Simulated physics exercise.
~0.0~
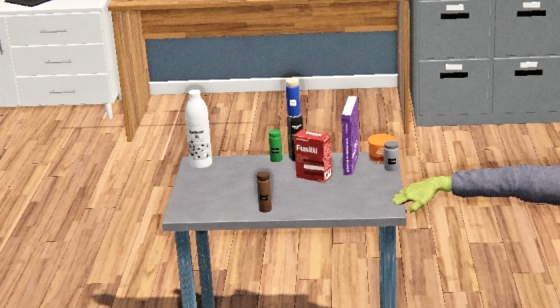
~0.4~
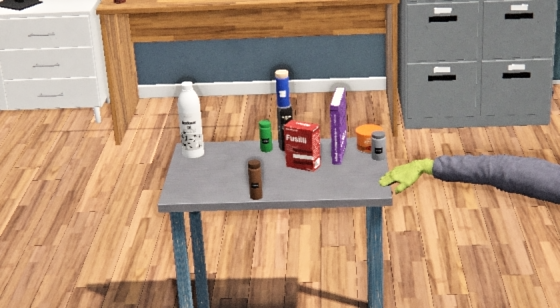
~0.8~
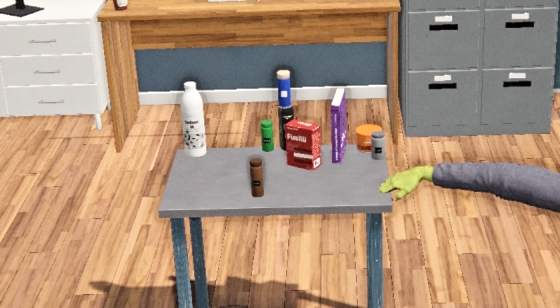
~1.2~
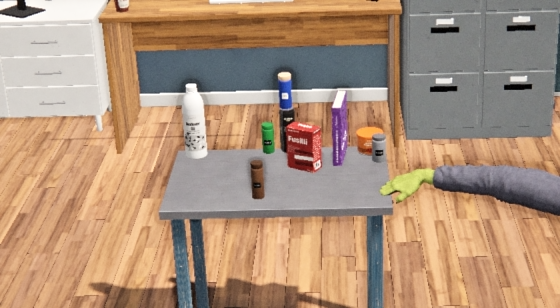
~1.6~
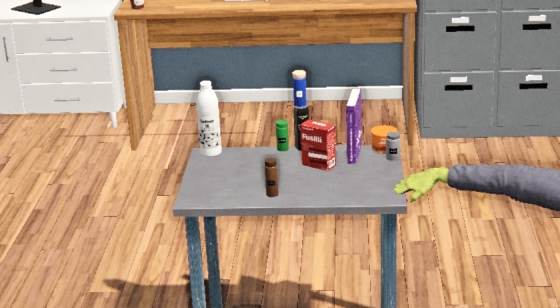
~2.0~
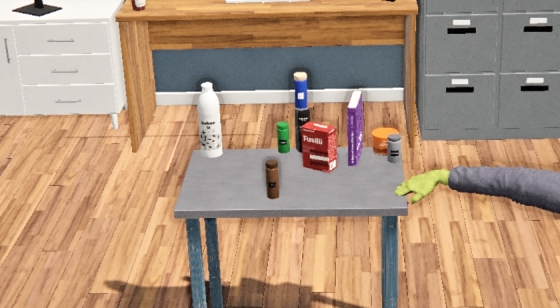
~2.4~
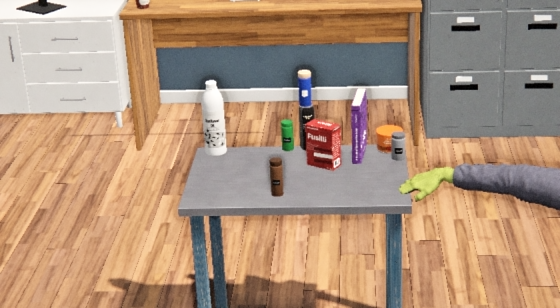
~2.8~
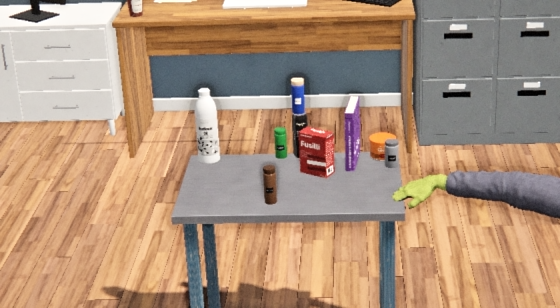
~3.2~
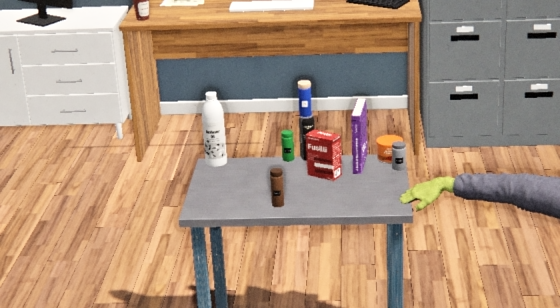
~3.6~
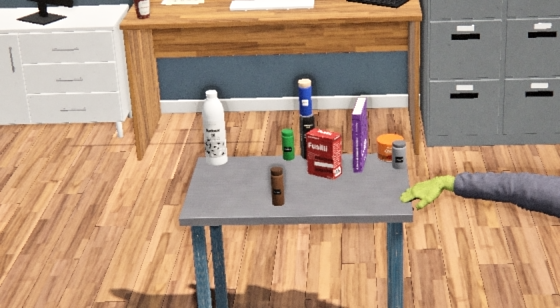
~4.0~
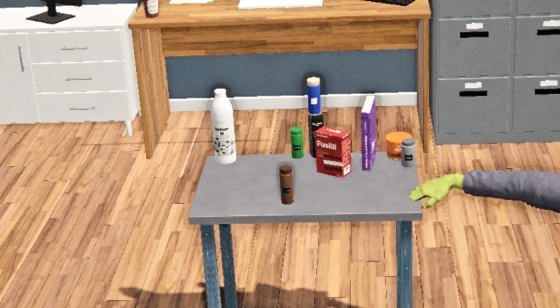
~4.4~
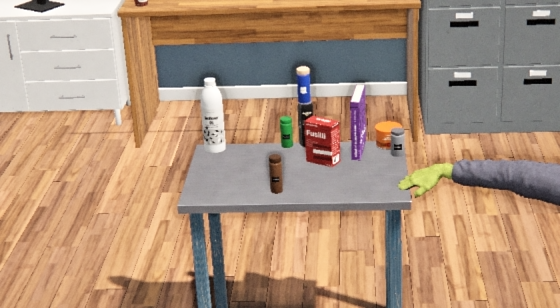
The small grey table shifted slightly away, with a gloved hand at its right edge, and the bottle, red packet, purple book and small containers on it moved along. Nothing tipped over, and everything ended standing still on the tabletop.
